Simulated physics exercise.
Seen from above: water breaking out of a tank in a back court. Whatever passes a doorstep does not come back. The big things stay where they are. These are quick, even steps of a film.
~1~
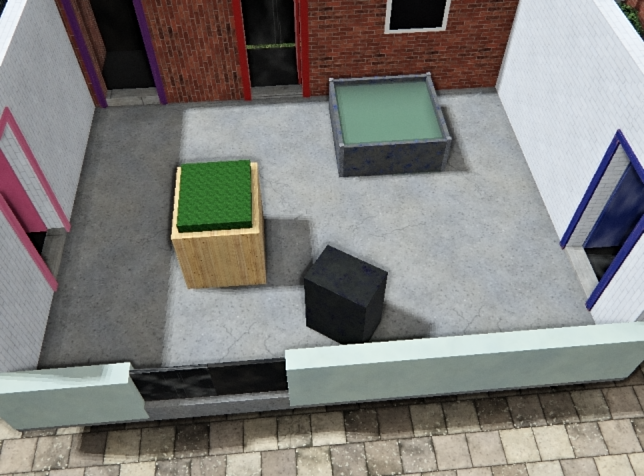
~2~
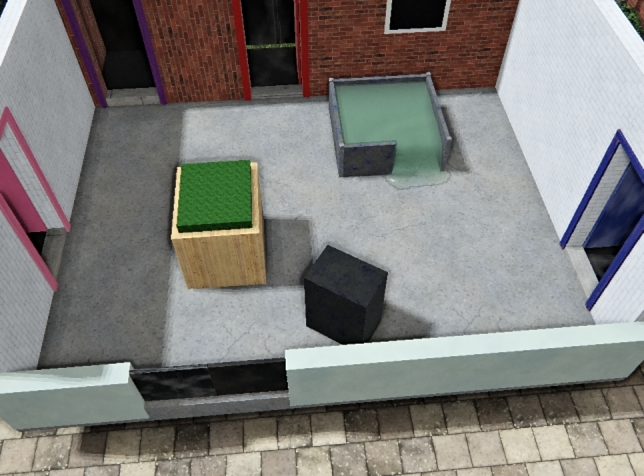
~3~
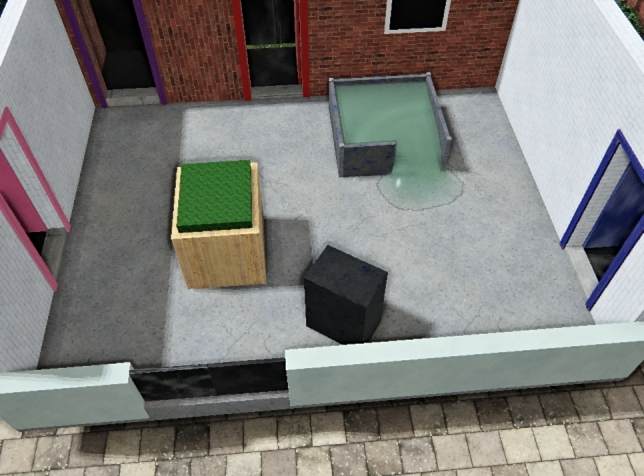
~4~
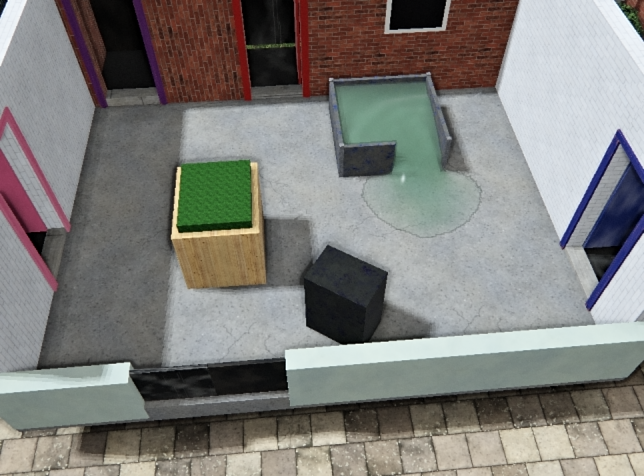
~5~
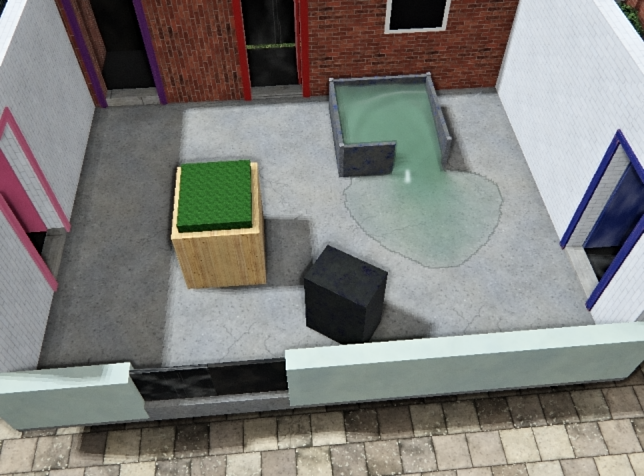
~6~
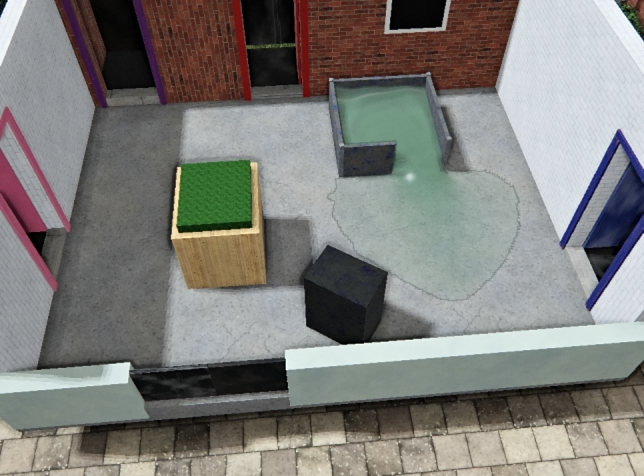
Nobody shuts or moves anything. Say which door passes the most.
The blue door.
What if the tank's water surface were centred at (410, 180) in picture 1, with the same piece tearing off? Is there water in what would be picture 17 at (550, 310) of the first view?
Answer: Wet.
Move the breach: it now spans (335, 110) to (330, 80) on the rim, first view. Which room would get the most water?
It is the red door.
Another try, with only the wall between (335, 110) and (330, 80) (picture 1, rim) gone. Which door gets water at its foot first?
The red-painted one.
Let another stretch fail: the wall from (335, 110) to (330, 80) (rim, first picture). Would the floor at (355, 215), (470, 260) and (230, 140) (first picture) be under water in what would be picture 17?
As listed: Dry, no water, awash.
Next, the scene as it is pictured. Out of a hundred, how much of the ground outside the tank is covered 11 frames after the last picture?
Some 30 per cent.
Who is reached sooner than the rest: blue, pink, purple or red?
That is the blue door.
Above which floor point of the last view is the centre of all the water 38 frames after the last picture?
Roughly at (418, 238).
A moment on, water covers 25 % of the floor; red door not reached, purple door not reached, pink door not reached, blue door wet at the sill, nothing in.
Next, water covers 30 % of the floor; red door not reached, purple door not reached, pink door not reached, blue door a trickle in.
Then, water covers 40 % of the floor; red door not reached, purple door not reached, pink door not reached, blue door some in.
Later, water covers 55 % of the floor; red door not reached, purple door not reached, pink door not reached, blue door some in.
In the end, water covers 75 % of the floor; red door wet at the sill, nothing in, purple door not reached, pink door wet at the sill, nothing in, blue door some in; the blue door has let in the most.
